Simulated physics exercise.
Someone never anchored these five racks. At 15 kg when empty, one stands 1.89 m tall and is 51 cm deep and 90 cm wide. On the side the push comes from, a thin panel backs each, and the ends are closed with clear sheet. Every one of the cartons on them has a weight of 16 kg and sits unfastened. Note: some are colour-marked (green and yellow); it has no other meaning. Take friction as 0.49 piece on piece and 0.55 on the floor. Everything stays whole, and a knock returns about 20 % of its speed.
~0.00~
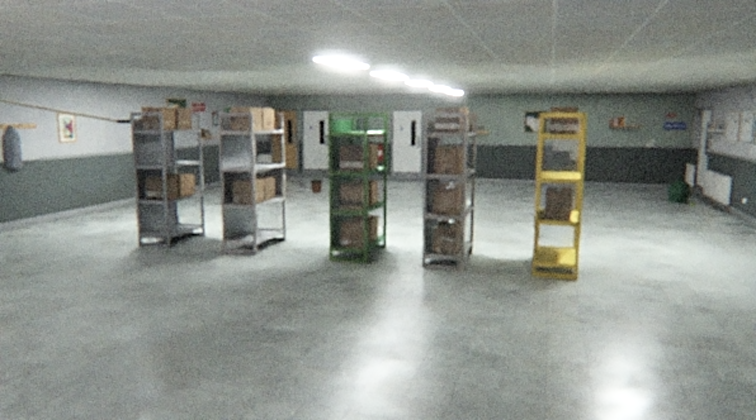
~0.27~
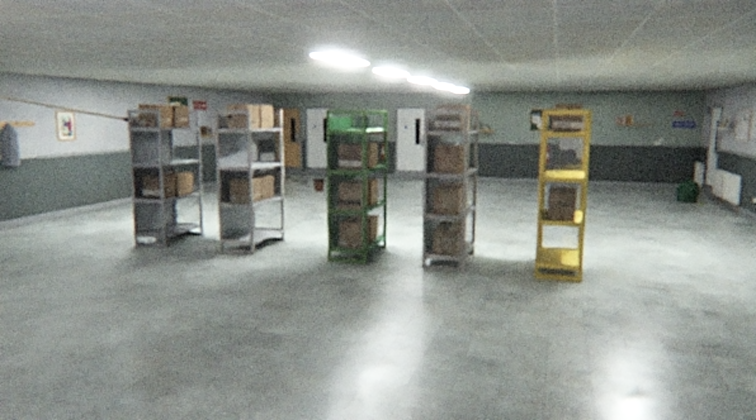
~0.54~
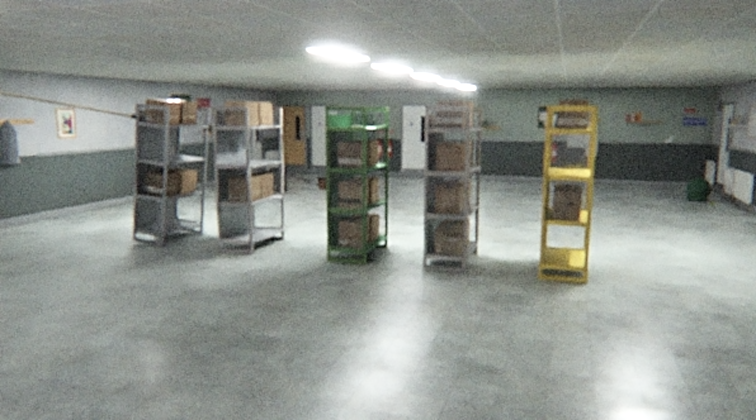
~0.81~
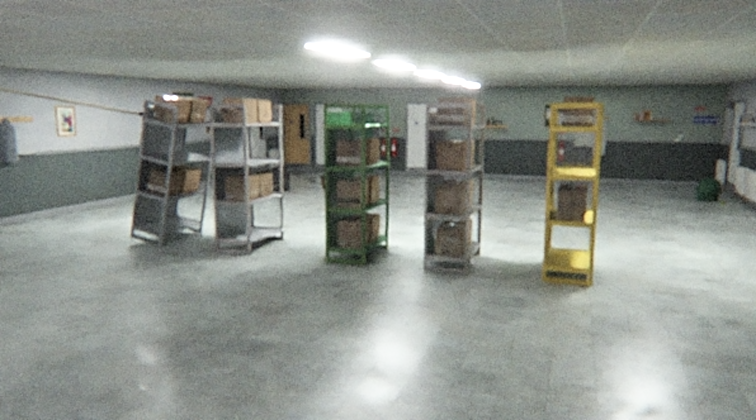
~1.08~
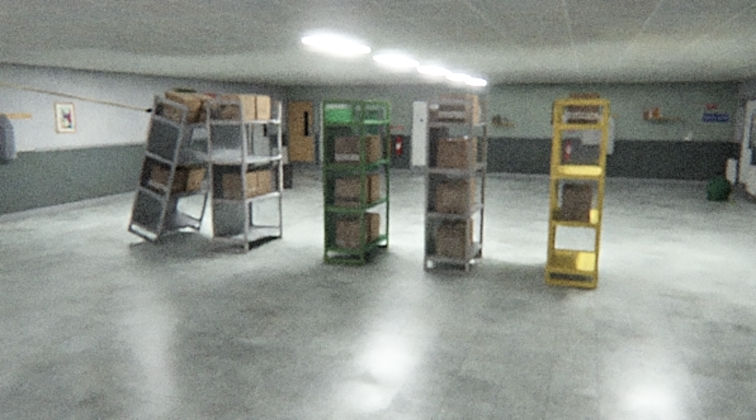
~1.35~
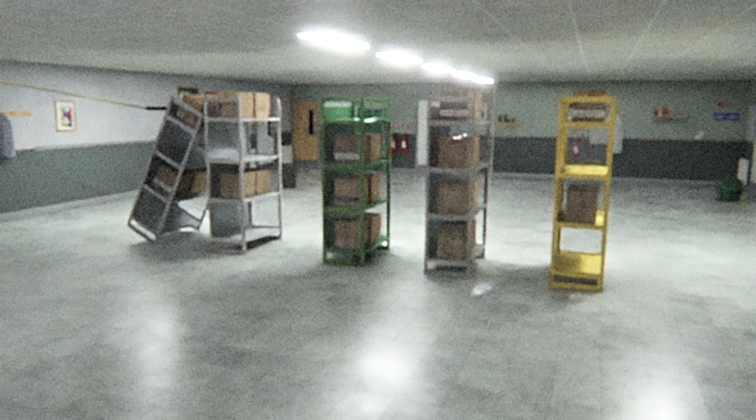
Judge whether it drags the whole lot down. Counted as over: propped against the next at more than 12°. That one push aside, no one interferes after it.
It drags the whole lot down.
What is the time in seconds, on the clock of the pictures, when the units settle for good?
Time: About 6.0 s.
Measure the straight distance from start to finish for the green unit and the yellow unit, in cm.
Green 100 cm, yellow 150 cm.
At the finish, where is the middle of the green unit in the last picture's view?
Its centre ends up near pixel (437, 206) in the last picture.
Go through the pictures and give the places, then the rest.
In the first frame (places mark the middle of the side facing us; the camera moves round a little), pole end (118, 122) 16 cm from the first unit; green unit (348, 189); yellow unit (559, 197); the rest undisturbed.
Pole end (125, 119) pushing; green unit (346, 188), in the second frame.
Pole end (133, 117) pushing; green unit (346, 186); the rest undisturbed, in the third frame.
Pole end (140, 114) pushing; green unit (344, 185); the rest undisturbed, in the fourth frame.
Pole end (147, 111) pushing; green unit (343, 184); the rest undisturbed, in the fifth frame.
Pole end (147, 108) stopped; green unit (342, 183); yellow unit (581, 196); the rest undisturbed, in the sixth frame.
After 2.36 s, 5 cartons spilt or dropped; 1 of the 4 other units over.
After 3.52 s, 12 cartons spilt or dropped; 3 of the 4 other units over; green unit leaning 40°.
After 4.58 s, 26 cartons spilt or dropped; 4 of the 4 other units over; yellow unit lying flat; green unit leaning 62°.
At rest (6.1 s), 26 cartons spilt or dropped; 4 of the 4 other units over; yellow unit lying flat; green unit leaning 62°. Not one is left standing. As the last picture would show them, middles, yellow unit near (718, 266), green unit near (437, 206).
